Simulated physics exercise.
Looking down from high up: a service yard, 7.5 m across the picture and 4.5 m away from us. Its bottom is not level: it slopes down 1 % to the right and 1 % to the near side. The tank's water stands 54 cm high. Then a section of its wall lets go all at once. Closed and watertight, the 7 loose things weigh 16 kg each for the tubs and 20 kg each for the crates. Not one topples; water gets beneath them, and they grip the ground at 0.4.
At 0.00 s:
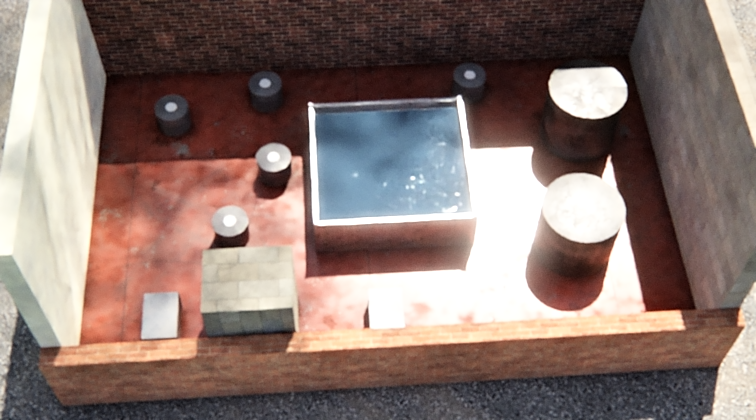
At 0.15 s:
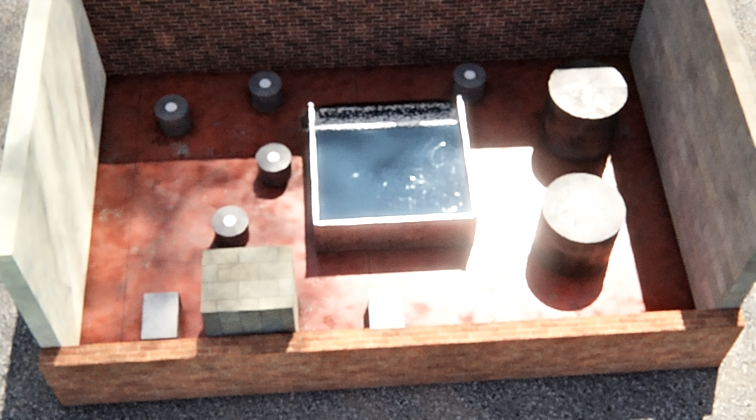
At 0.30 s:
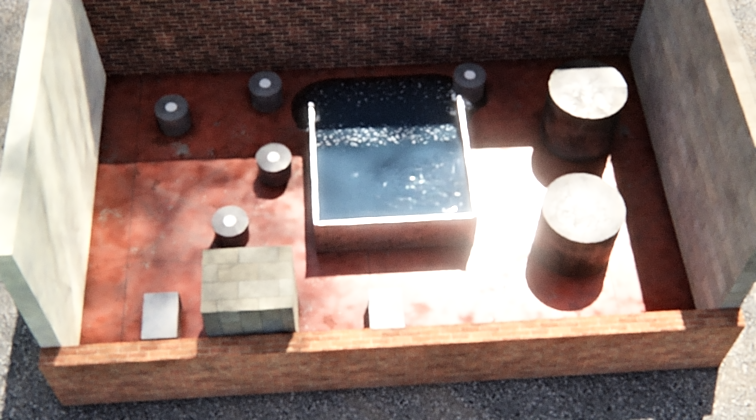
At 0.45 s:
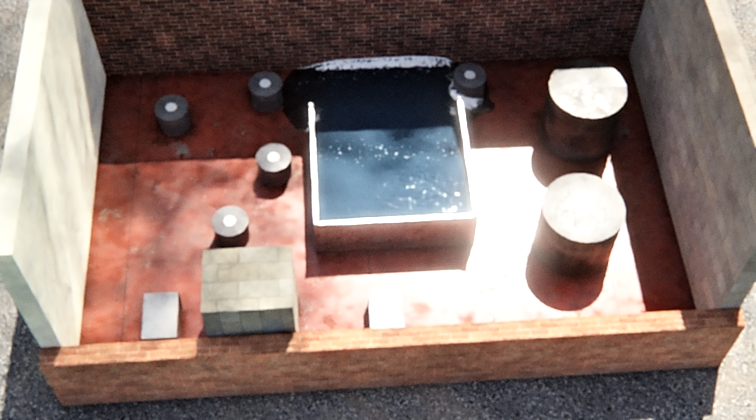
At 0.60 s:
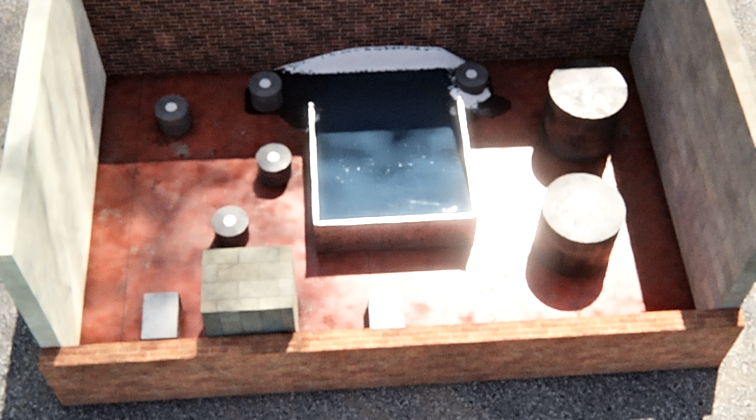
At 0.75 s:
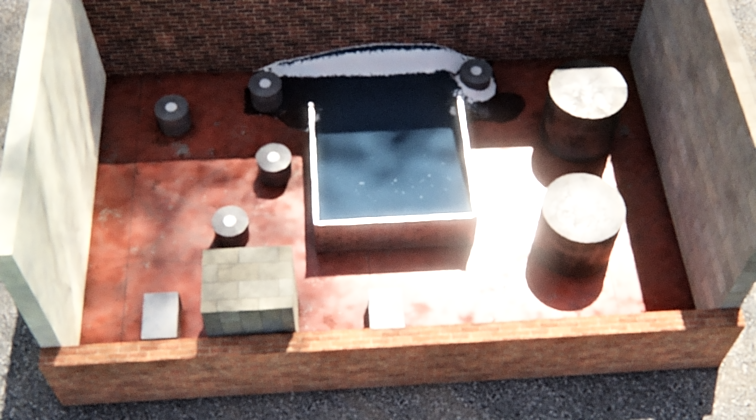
A walled service yard with a reddish floor is seen from high above by a still camera. A square tank of blue water stands in the middle, with small dark tubs around it, two large pale-topped cylinders on the right and greenish-grey and pale blocks near the front. The tank's far side opens and dark, pale-edged water spreads toward the back brick wall, reaching two tubs and nudging the right one slightly rightward.
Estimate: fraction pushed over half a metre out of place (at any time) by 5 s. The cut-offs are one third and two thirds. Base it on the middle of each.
It ends in the middle band.
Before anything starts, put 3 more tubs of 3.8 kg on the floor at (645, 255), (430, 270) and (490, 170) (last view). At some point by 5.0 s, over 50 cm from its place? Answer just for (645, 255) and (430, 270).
Taking them in order: Above the mark and below the mark.
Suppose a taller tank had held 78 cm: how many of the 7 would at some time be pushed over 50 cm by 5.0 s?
In that case the number is 4.
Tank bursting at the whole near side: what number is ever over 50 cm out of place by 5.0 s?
Count: 2.
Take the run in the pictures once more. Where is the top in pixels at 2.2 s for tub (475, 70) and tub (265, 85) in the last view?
Somewhere around (580, 74) and (220, 128).
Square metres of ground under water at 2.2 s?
I'd estimate close to 13 m2.
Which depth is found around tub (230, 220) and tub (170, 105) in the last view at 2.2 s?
Roughly 0 and 6 cm.
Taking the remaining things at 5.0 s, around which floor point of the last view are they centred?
I'd say about (293, 265) in the last view.
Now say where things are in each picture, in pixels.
The first frame shows a tub at (470, 75), on the bottom; a tub at (230, 221), on the bottom; 3.5 m2 under water; 0 of 7 have shifted.
The second frame shows a tub at (470, 75), on the bottom; a tub at (230, 221), on the bottom; water covers 4.5 m2; 0 of 7 have shifted.
The third frame shows a tub at (470, 75), on the bottom; a tub at (230, 221), on the bottom; 5.6 m2 under water; 0 of 7 have shifted.
The fourth frame shows a tub at (470, 75) rests on the ground; a tub at (230, 221), on the bottom; water covers 6.4 m2; 0 of 7 have shifted.
The fifth frame shows a tub at (471, 74) rests on the ground, 3 cm from its start; a tub at (230, 221) rests on the ground; water covers 6.7 m2; 0 of 7 have shifted.
The sixth frame shows a tub at (476, 71), on the bottom, 12 cm from its start; a tub at (230, 221), on the bottom; 7.0 m2 under water; 1 of 7 have shifted.
After 1.1 s 0 of 7 are over 50 cm from their spots; 0 afloat.
After 2.2 s 2 of 7 are over 50 cm from their spots; 0 afloat.
After 3.5 s 3 of 7 are over 50 cm from their spots; 0 afloat.
After 5.0 s 3 of 7 are over 50 cm from their spots, and 3 have been at some point; 1 afloat.
